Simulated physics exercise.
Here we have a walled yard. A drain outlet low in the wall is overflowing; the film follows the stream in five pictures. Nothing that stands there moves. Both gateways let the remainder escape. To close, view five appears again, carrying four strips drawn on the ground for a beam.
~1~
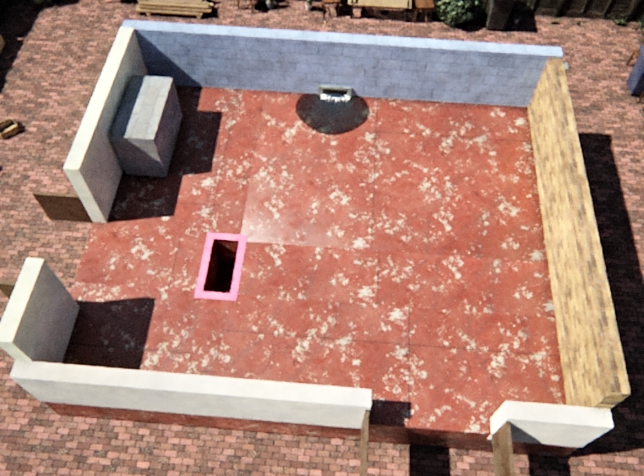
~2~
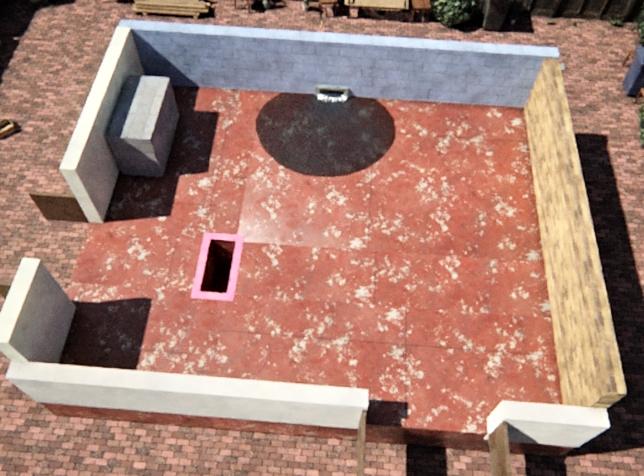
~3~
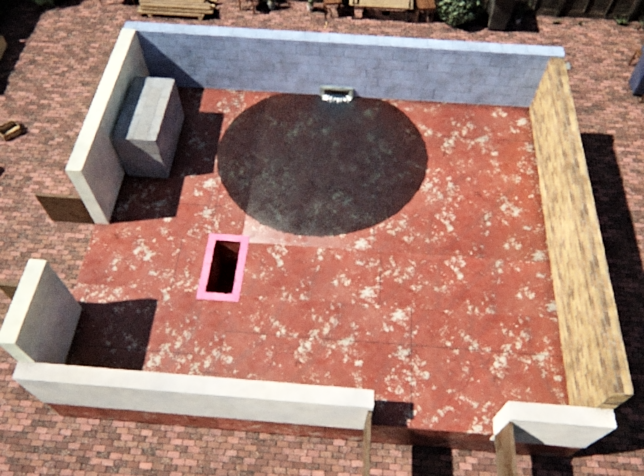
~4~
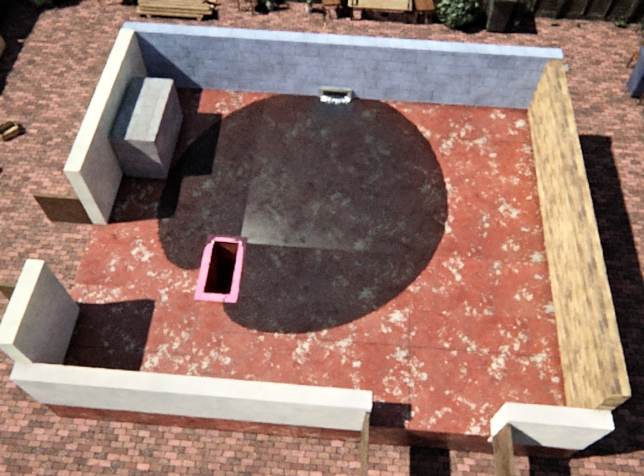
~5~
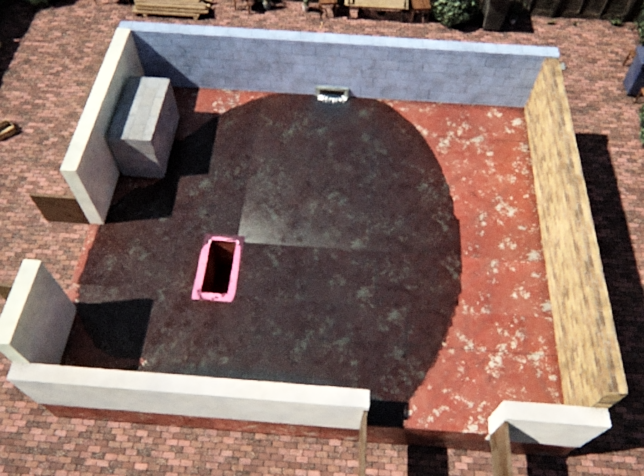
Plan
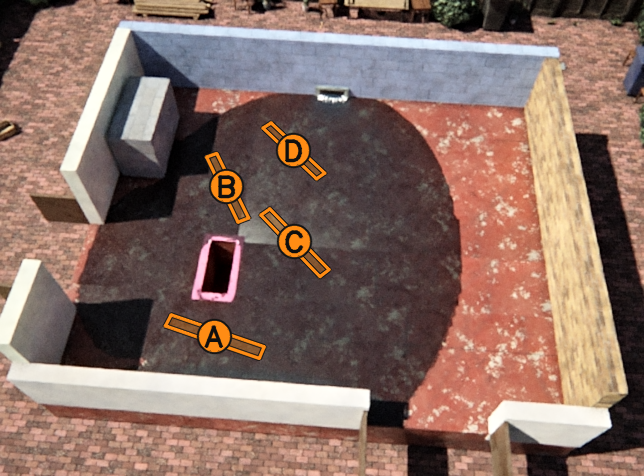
Dark water spreads from an outfall across the red walled yard and around the pink-edged pit.
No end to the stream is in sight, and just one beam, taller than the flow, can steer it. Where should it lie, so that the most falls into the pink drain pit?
Go for A.
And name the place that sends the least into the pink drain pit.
Place D.
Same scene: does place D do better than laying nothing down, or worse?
Place D is worse.
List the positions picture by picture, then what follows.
Outfall at (335, 91); pink drain pit at (222, 265); open gate at (94, 263); open gate at (428, 413); water covers 2 % of the ground and shows as far out as (356, 126); pink drain pit still dry.
Water covers 9 % of the ground and shows as far out as (285, 163); pink drain pit still dry.
Water covers 21 % of the ground and shows as far out as (329, 233); pink drain pit still dry.
Water covers 39 % of the ground and shows as far out as (293, 330); pink drain pit taking water.
Water covers 60 % of the ground and shows as far out as (101, 333); pink drain pit taking water.
On the marked copy, A from (168, 320) to (261, 352); B from (211, 155) to (243, 220); C from (265, 211) to (324, 273); D from (267, 125) to (320, 175).
For place A, about 31 % of the stream runs into the pink drain pit, about 68 % out by the gates.
For place B, about 23 % of the stream runs into the pink drain pit, about 76 % out by the gates.
For place C, about 23 % of the stream runs into the pink drain pit, about 73 % out by the gates.
For place D, about 15 % of the stream runs into the pink drain pit, about 82 % out by the gates.
